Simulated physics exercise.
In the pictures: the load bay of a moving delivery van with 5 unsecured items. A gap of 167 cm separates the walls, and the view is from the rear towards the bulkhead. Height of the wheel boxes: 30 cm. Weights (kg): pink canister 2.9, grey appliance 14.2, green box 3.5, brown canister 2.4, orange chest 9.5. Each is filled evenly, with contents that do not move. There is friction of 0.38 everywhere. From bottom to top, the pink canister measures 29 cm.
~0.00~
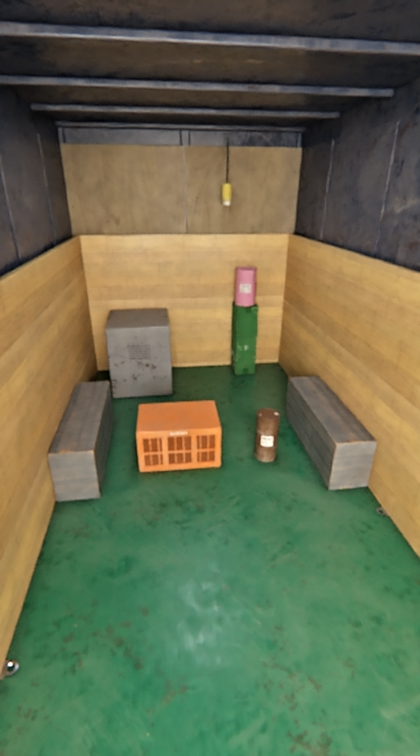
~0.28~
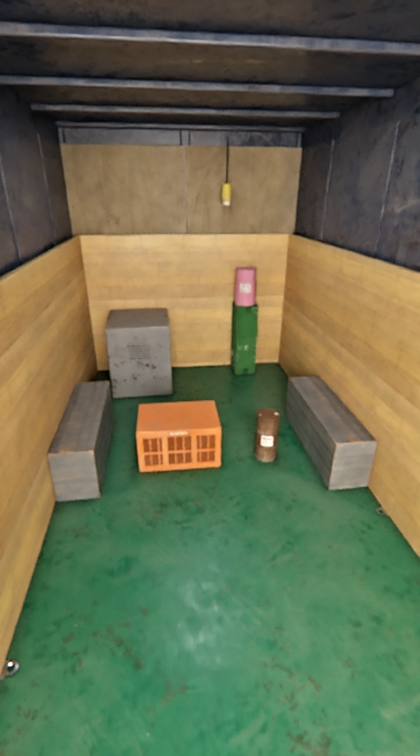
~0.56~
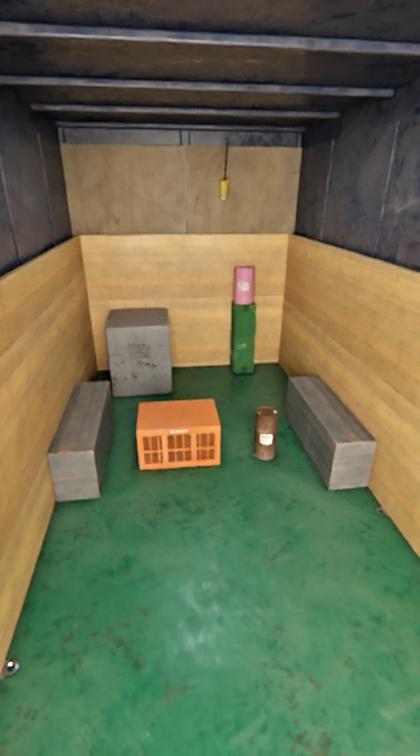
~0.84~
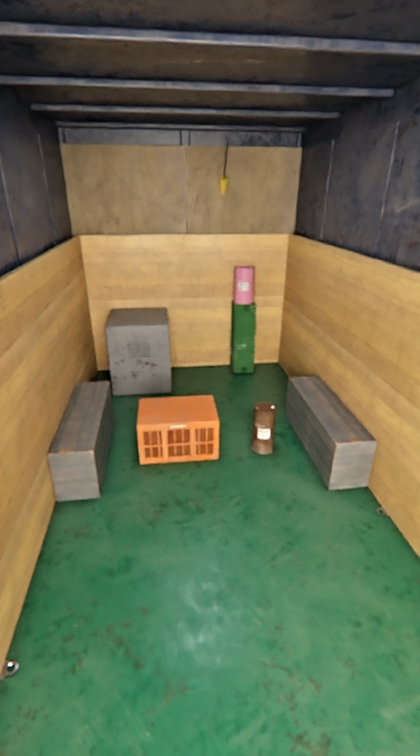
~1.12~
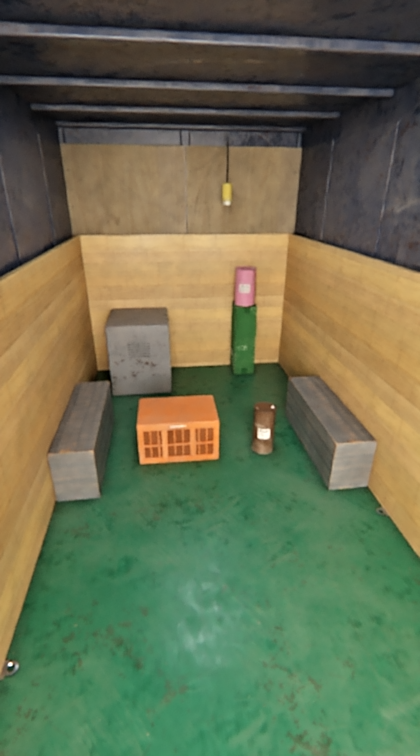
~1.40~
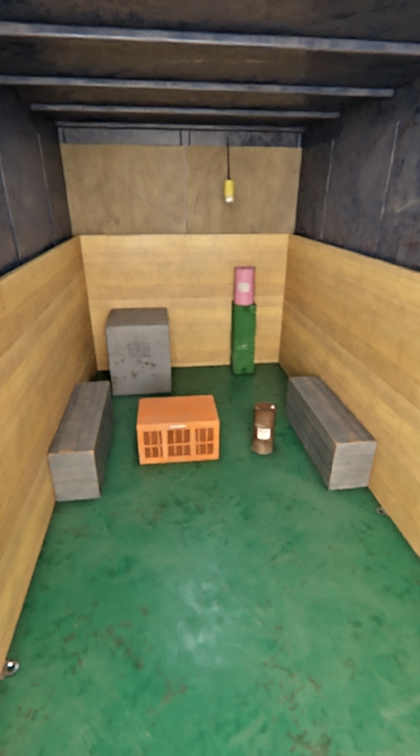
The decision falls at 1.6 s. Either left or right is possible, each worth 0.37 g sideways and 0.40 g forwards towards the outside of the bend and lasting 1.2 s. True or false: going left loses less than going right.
True.
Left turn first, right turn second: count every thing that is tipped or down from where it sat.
Steering left costs 0, steering right costs 3.
Turning left. By 2.10 s, force 0.40 g forwards, 0.37 g right; pink canister tilted 4° near (252, 284); grey appliance 4 cm from its spot near (141, 350); brown canister 14 cm from its spot.
By 2.40 s, force 0.40 g forwards, 0.37 g right; pink canister tilted 15° near (274, 285); grey appliance 4 cm from its spot near (141, 350); brown canister tilted 3°.
By 2.70 s, force 0.16 g forwards, 0.15 g right; pink canister tilted 15° near (274, 285); grey appliance 4 cm from its spot near (141, 350); orange chest 70 cm from its spot.
When it is over (3.4 s), not toppled but over 15 cm from the start, pink canister, brown canister and orange chest; the other 2 within 15 cm of the start. In the last view, pink canister near (274, 285), grey appliance near (141, 350).
Turning right instead, pink canister, green box and brown canister tipped over or down from where it sat, 3 of 5 in all.
